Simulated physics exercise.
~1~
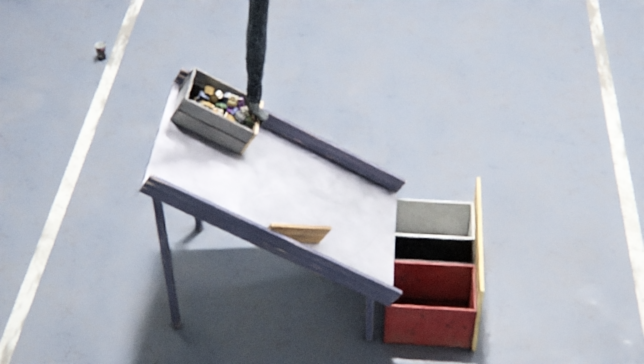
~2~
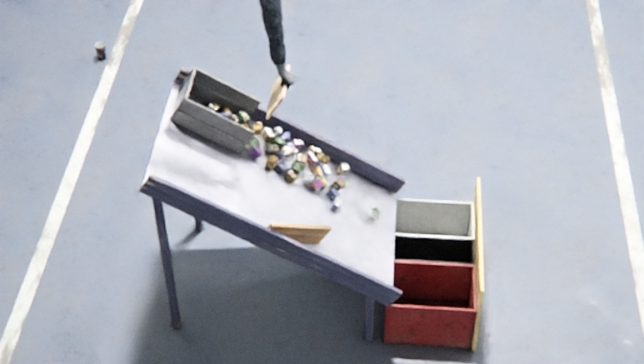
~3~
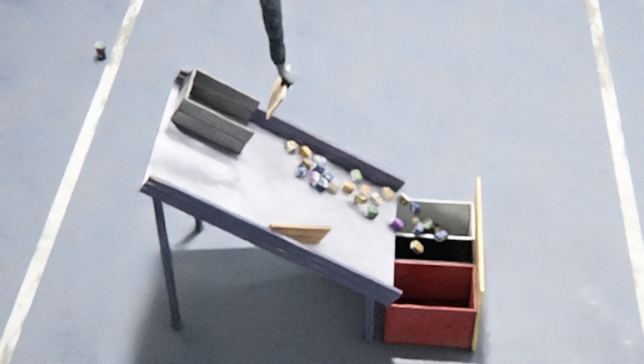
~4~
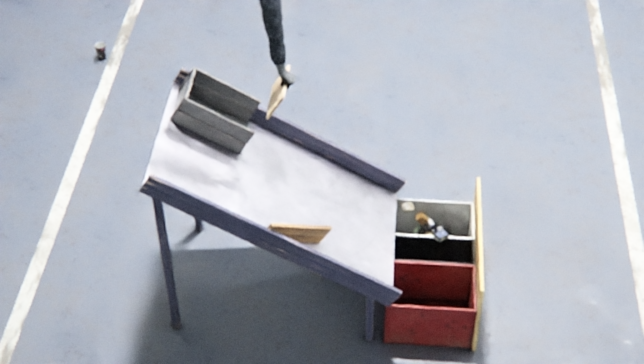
A dark arm lifted the gate at the grey pen on a sloping table, and a crowd of small cartons tumbled down the ramp, most dropping into the white bin at the back and a few into the black tote, leaving the red one empty.
